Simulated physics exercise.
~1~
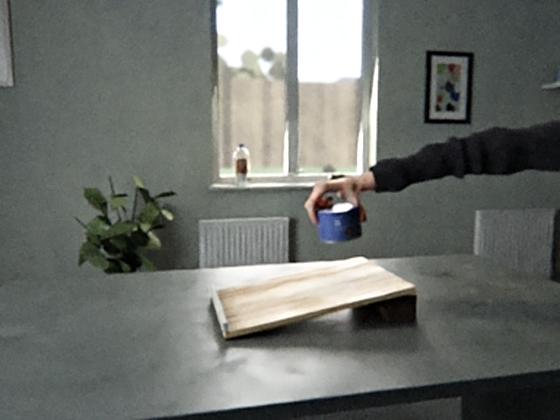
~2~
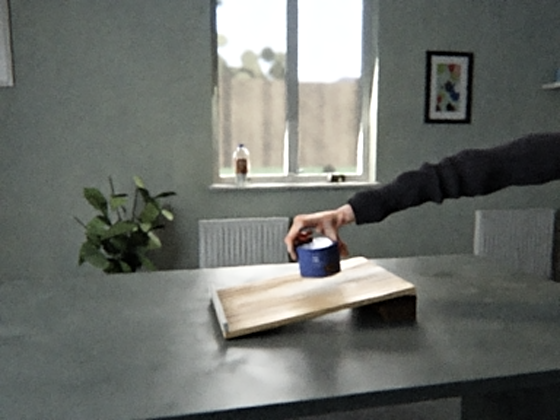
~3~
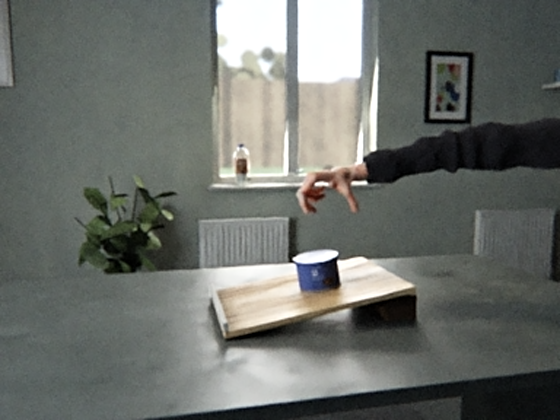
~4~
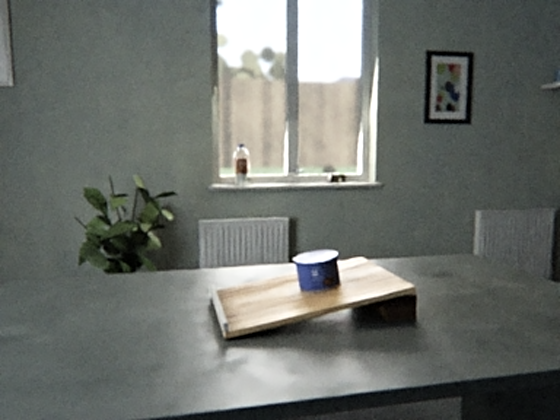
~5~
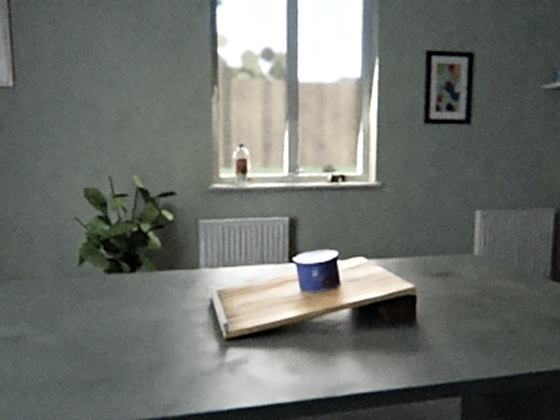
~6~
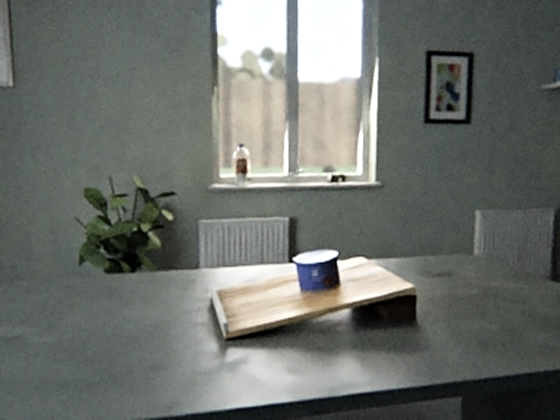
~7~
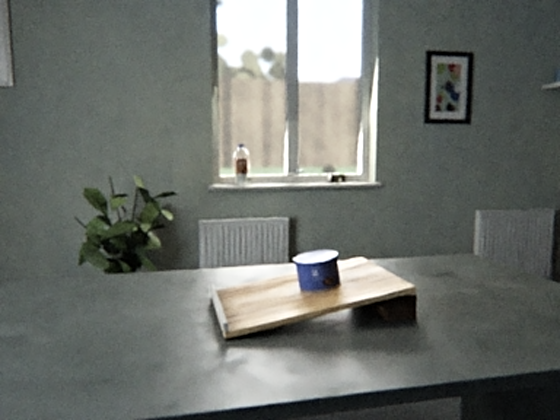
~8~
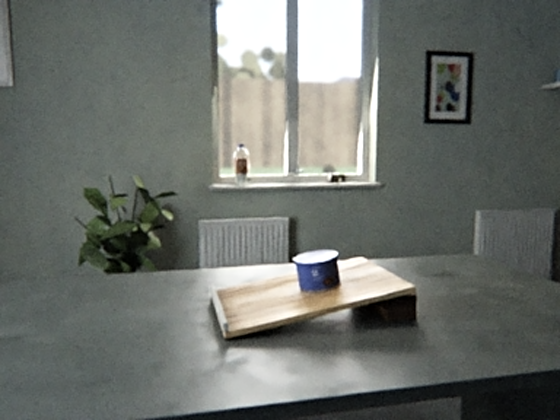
A blue tub was lowered by a hand onto a sloping wooden board on a table, moving left and down as it went. The hand let go and drew back out of view, and the tub stayed where it was put, resting on the slope.
